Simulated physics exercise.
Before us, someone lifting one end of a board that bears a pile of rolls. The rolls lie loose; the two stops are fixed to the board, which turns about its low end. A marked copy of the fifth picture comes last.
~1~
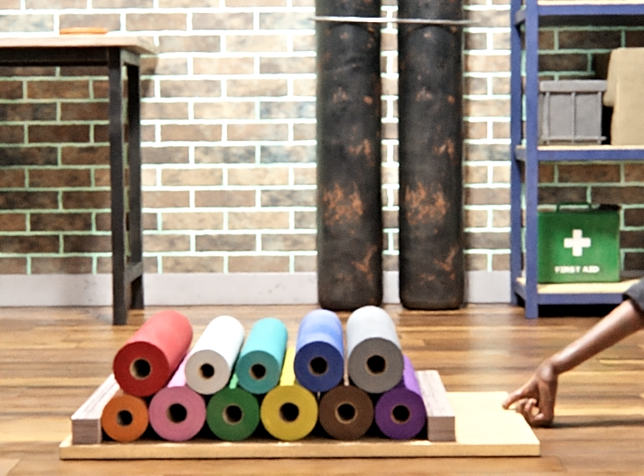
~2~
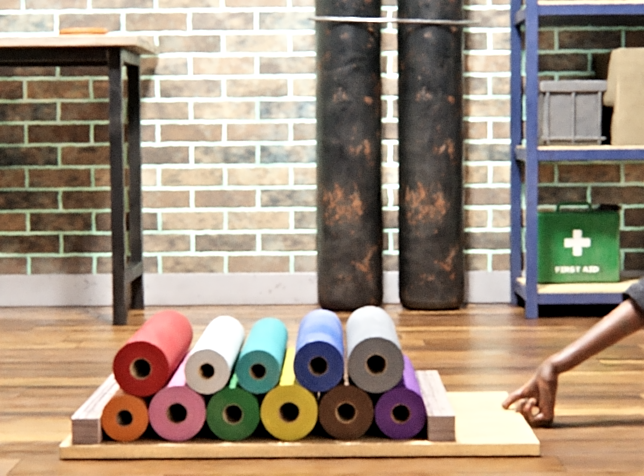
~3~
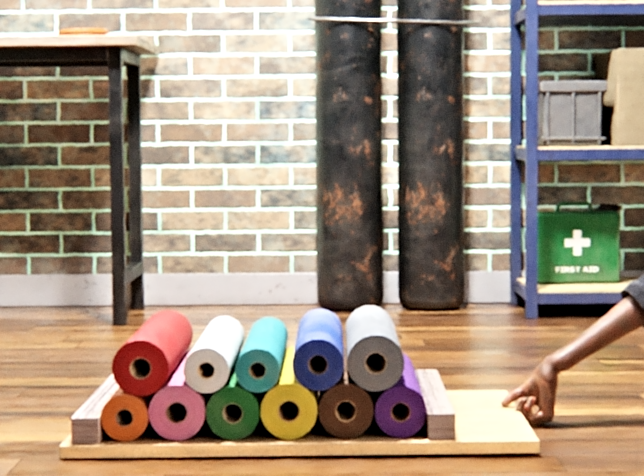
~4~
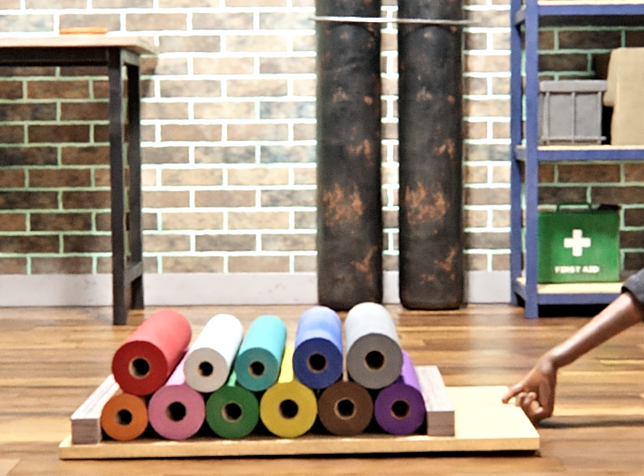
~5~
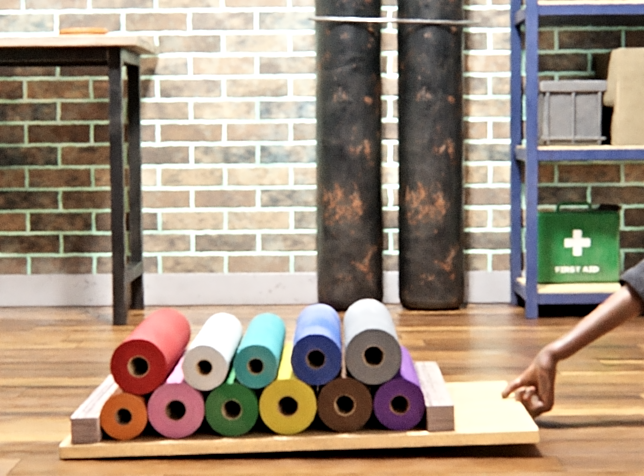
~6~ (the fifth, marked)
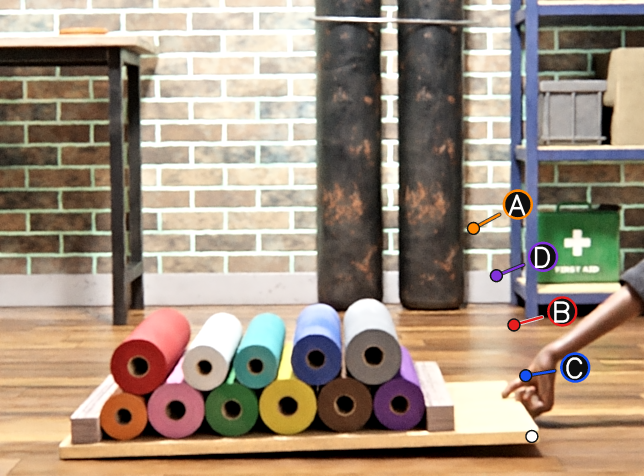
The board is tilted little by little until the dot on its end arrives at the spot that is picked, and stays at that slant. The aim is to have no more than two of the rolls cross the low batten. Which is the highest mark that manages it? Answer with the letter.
Up to A.
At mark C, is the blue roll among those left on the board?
Yes, with C.
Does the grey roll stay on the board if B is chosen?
Yes.
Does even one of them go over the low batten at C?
No.
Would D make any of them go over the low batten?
At D: Yes.
On the marked copy, A at (474, 228); B at (514, 325); C at (526, 376); D at (496, 276); the white dot at (532, 437).
Following A. Soon after the start, board at 16°.
Later, board at 28°.
In the end, board at 28°, one over the low batten (red).
As for the rest, B none over the low batten; C none over the low batten; D one over the low batten (red).
